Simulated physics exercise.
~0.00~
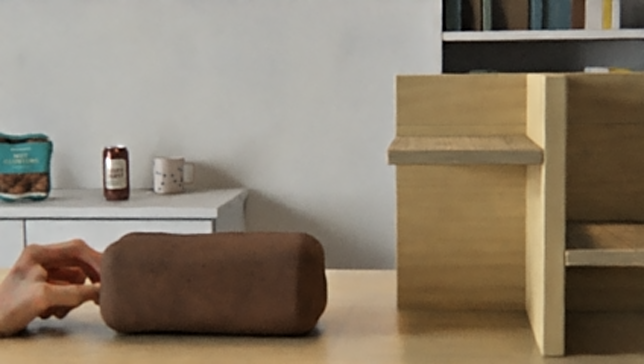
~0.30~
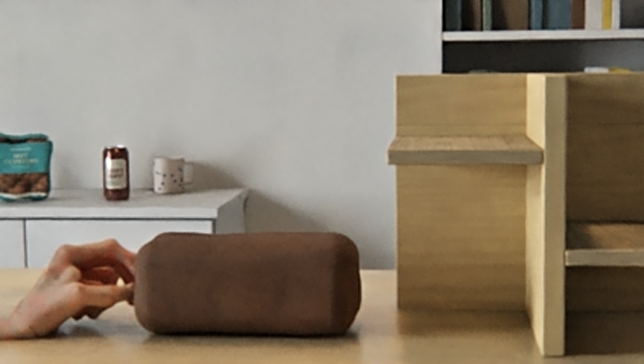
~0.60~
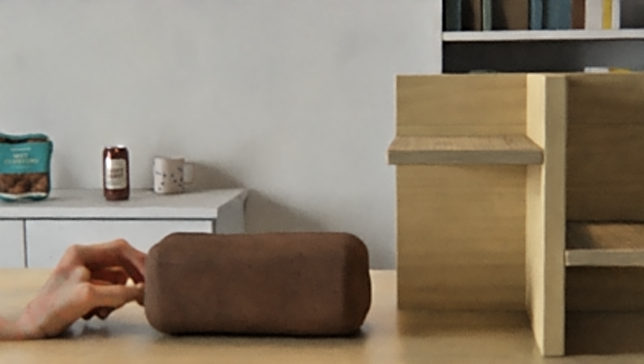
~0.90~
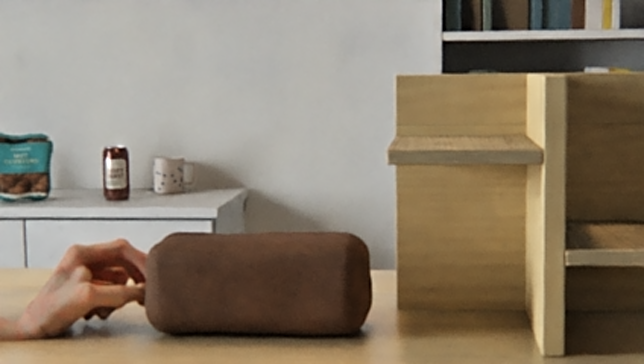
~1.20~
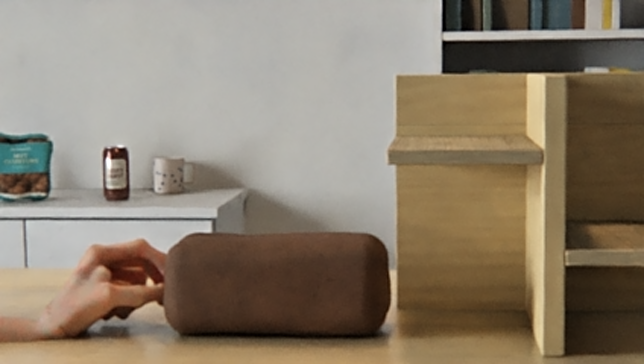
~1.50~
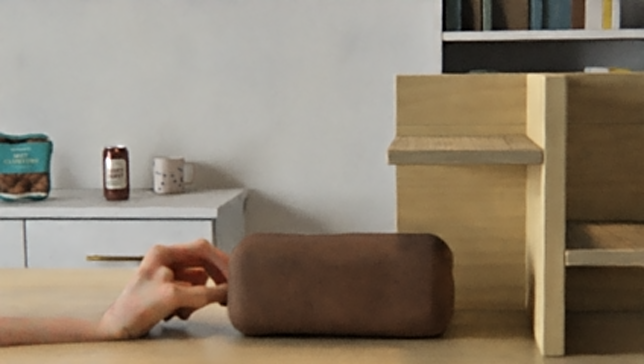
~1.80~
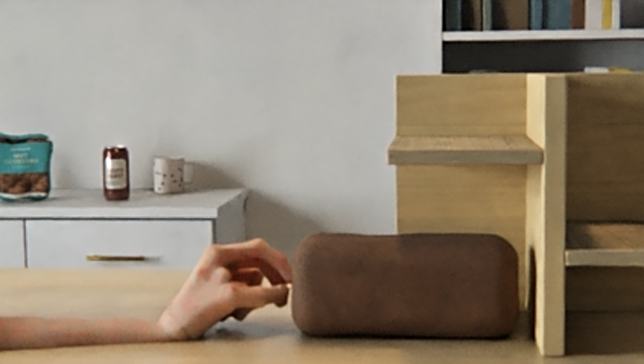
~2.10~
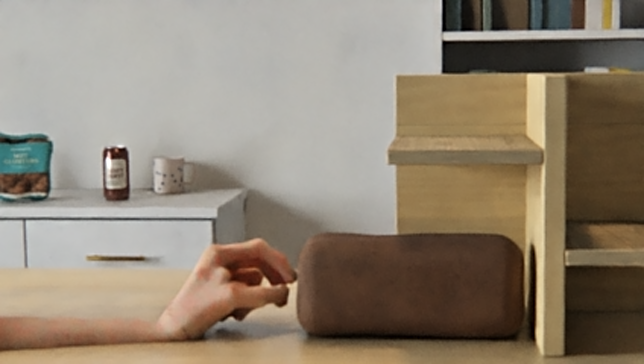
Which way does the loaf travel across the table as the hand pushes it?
The loaf moves to the right, toward the wooden rack.
